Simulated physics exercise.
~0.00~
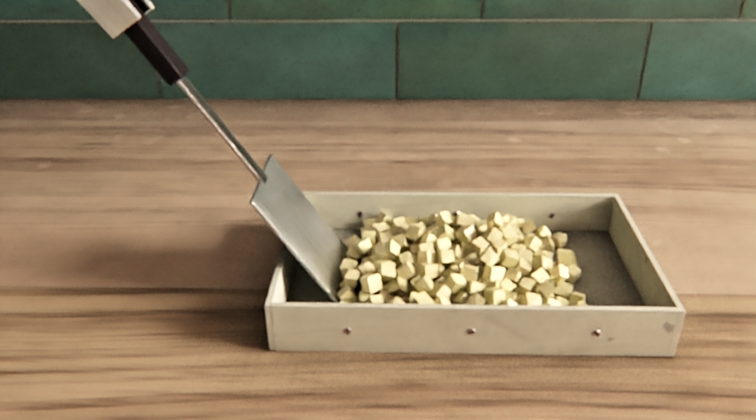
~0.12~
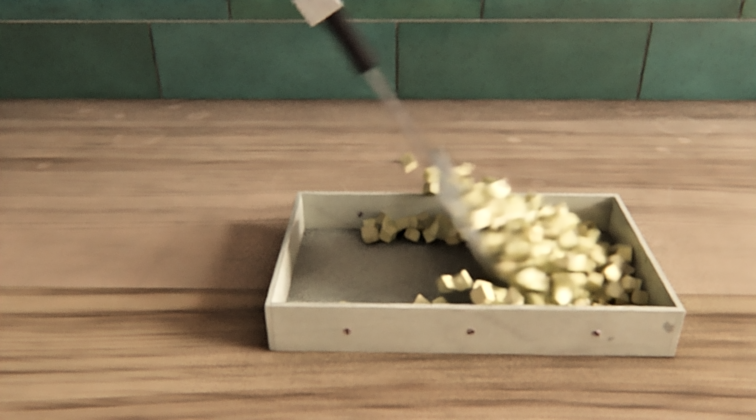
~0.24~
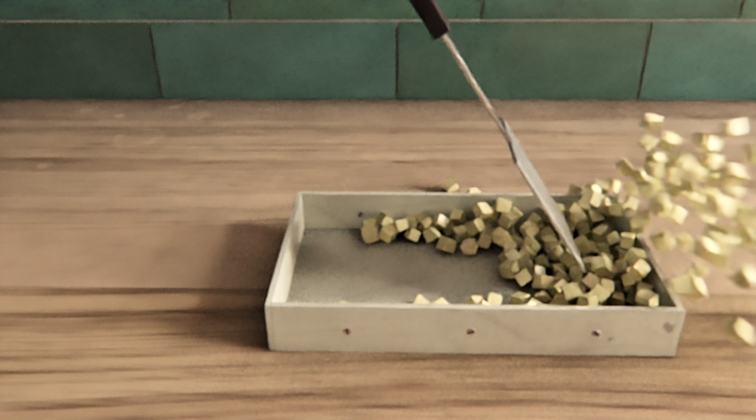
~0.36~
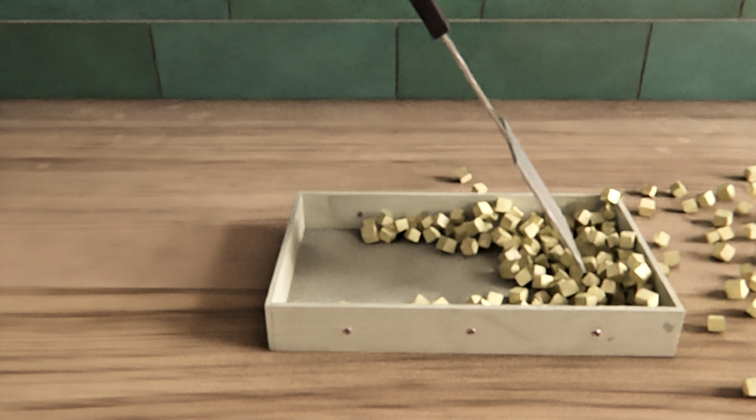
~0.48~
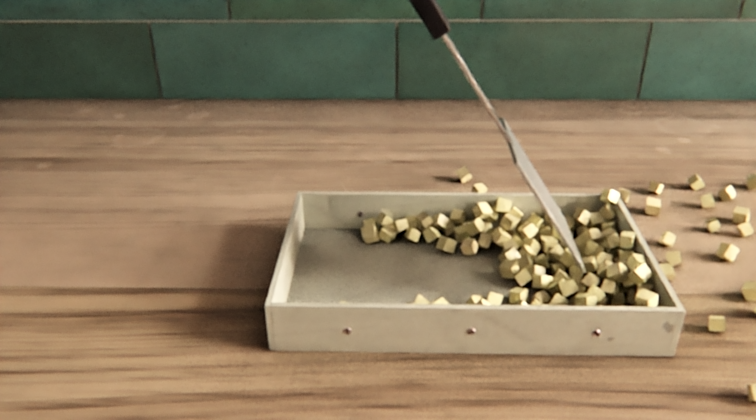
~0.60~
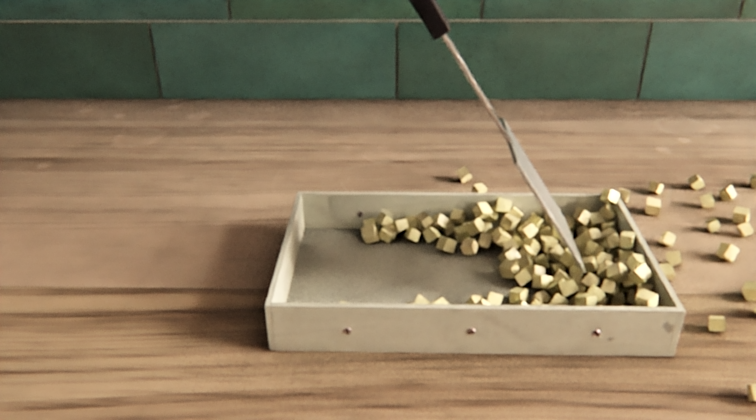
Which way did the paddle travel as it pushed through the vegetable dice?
The paddle travelled to the right, from the left end of the trough towards the other end.
